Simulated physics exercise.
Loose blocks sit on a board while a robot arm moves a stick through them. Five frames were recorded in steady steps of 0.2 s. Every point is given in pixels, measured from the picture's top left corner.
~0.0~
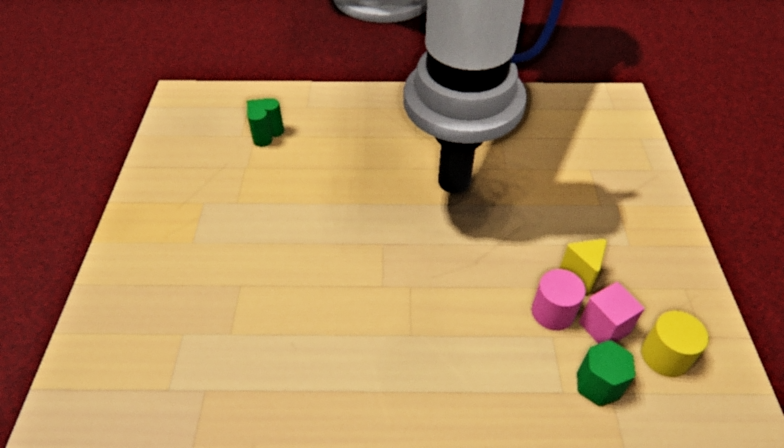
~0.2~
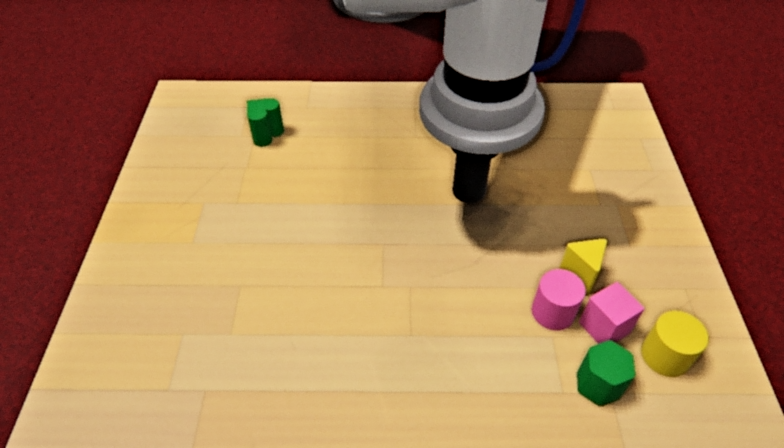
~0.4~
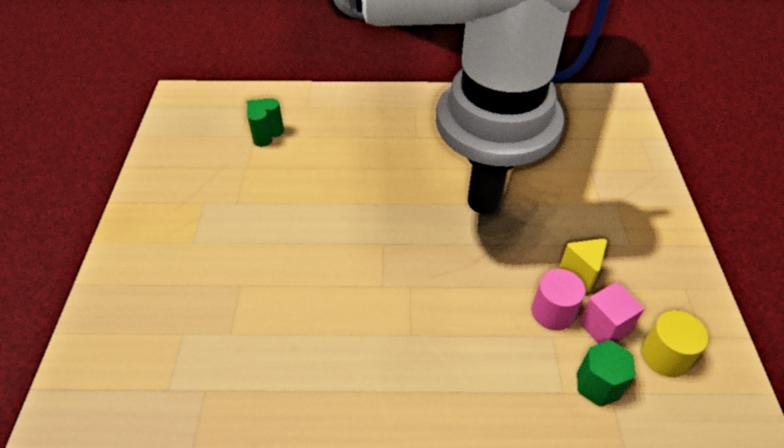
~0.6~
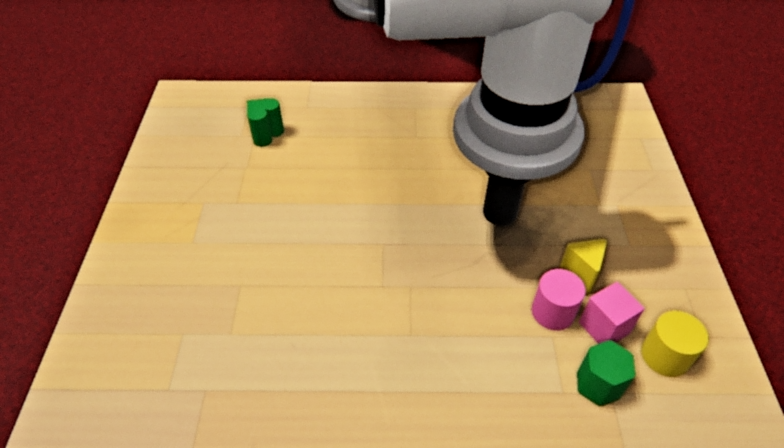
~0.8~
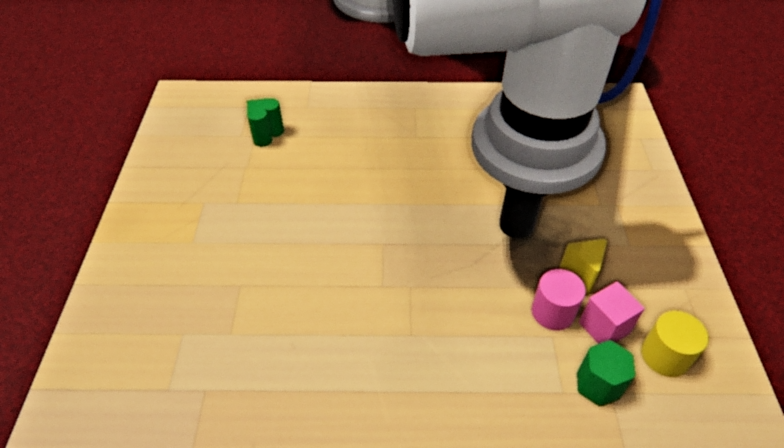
A robot arm holding a black stick starts near the top middle of a wooden board and moves steadily down and to the right. It draws close to a cluster of pink, yellow and green blocks without pushing any, while a separate green block at the upper left also stays still.
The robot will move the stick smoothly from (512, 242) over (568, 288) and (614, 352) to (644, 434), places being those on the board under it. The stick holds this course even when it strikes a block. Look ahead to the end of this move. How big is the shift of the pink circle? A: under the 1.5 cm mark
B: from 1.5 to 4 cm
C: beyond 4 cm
That would be B.
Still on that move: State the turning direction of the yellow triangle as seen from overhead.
Watching from overhead, you'd notice the yellow triangle rotating counter-clockwise.
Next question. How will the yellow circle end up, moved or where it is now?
That block will leave its spot.
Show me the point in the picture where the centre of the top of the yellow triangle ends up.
About (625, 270).
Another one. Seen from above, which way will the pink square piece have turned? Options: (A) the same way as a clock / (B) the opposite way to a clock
My answer is option B.
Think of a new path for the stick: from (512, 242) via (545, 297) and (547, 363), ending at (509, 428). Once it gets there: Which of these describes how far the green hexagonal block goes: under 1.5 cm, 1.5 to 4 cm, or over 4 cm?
Travels 1.5 to 4 cm.
The first path, step by step. One third of the way, stick (574, 274); pink circle (565, 292); yellow triangle (618, 261), turned 50° anticlockwise.
Two thirds of the way, stick (623, 340); pink circle (573, 312); yellow triangle (625, 270), turned 100° anticlockwise; pink square piece (665, 358), turned 15° anticlockwise; yellow circle (714, 349).
At the end, stick (654, 422); pink circle (573, 312); yellow triangle (625, 270), turned 100° anticlockwise; green hexagonal block (611, 405), turned 95° clockwise; pink square piece (705, 406), turned 60° anticlockwise; yellow circle (714, 349).
